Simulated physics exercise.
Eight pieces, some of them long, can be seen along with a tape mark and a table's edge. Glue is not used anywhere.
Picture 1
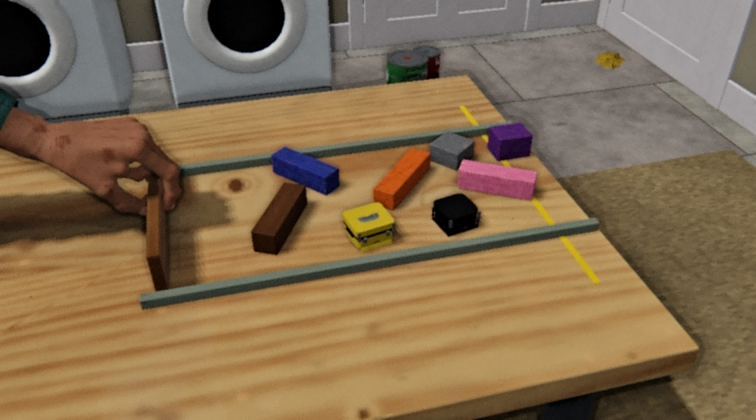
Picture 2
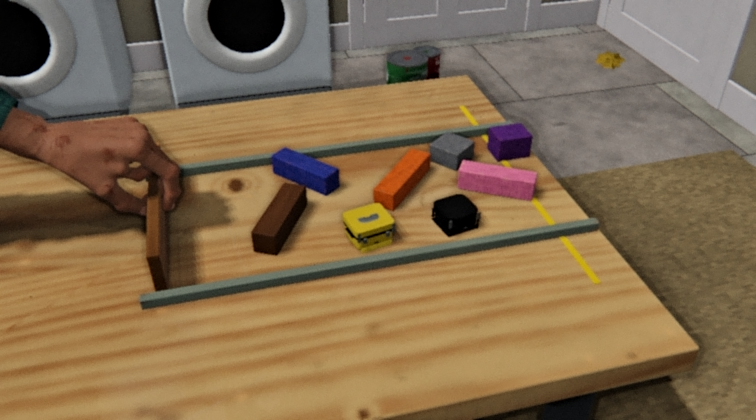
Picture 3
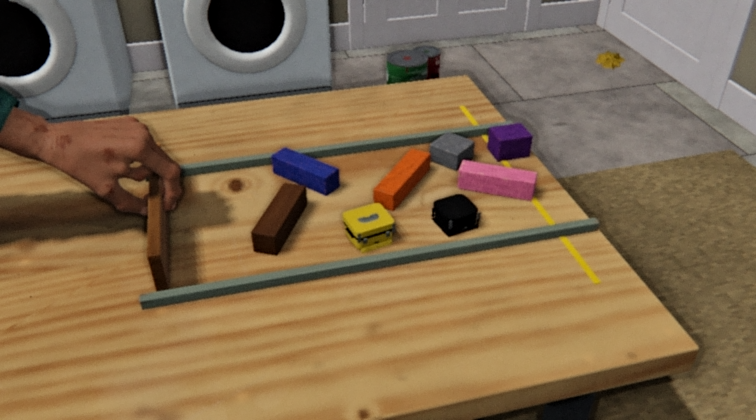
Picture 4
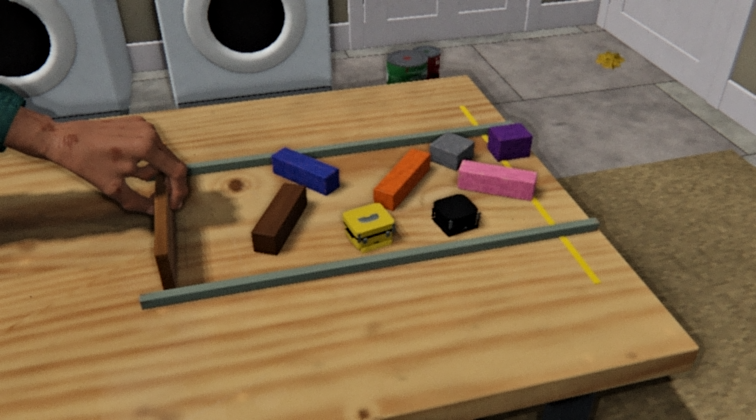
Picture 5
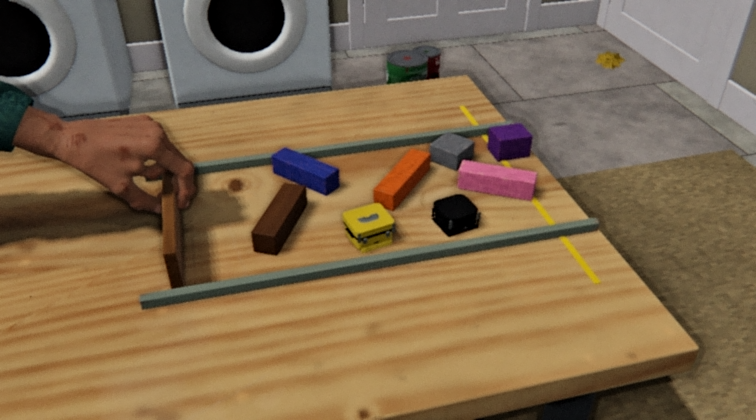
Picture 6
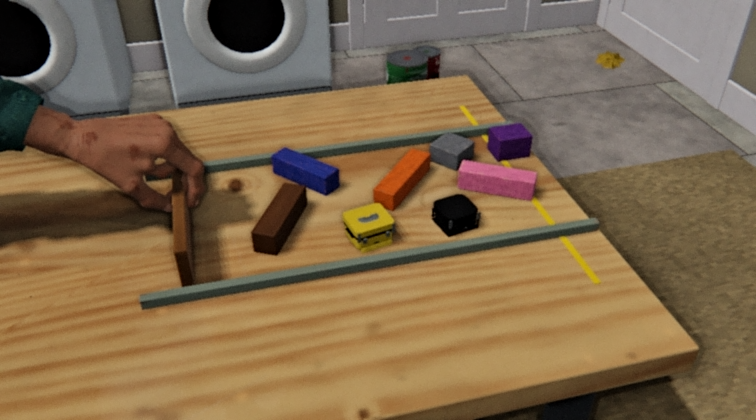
A hand slides an upright wooden board slightly right toward scattered colored blocks on a table.
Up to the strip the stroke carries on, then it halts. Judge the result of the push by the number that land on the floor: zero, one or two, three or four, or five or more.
The number that land on the floor is five or more.
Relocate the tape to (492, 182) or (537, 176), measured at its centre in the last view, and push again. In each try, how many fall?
First 3, second 7.
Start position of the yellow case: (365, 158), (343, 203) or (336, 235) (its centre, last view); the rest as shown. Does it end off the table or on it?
In turn: Topples off, topples off, stays put.
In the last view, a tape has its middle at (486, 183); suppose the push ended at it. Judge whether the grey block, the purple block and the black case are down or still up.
This time the grey block does not drop; after it, the purple block drops; finally, the black case drops.
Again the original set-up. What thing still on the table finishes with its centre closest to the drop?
That would be the yellow case.
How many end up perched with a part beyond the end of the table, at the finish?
The answer comes to 2.
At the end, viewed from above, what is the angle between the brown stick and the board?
Out of line by around 0°.
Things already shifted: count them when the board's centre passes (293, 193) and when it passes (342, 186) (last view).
First 2, then 3.
Soon after, none off yet; purple block at rest near (509, 142); pink bar at rest near (497, 180); grey block at rest near (452, 151).
In the end, the number that fall off is five or more; gone, orange bar, black case, grey block, pink bar and purple block.
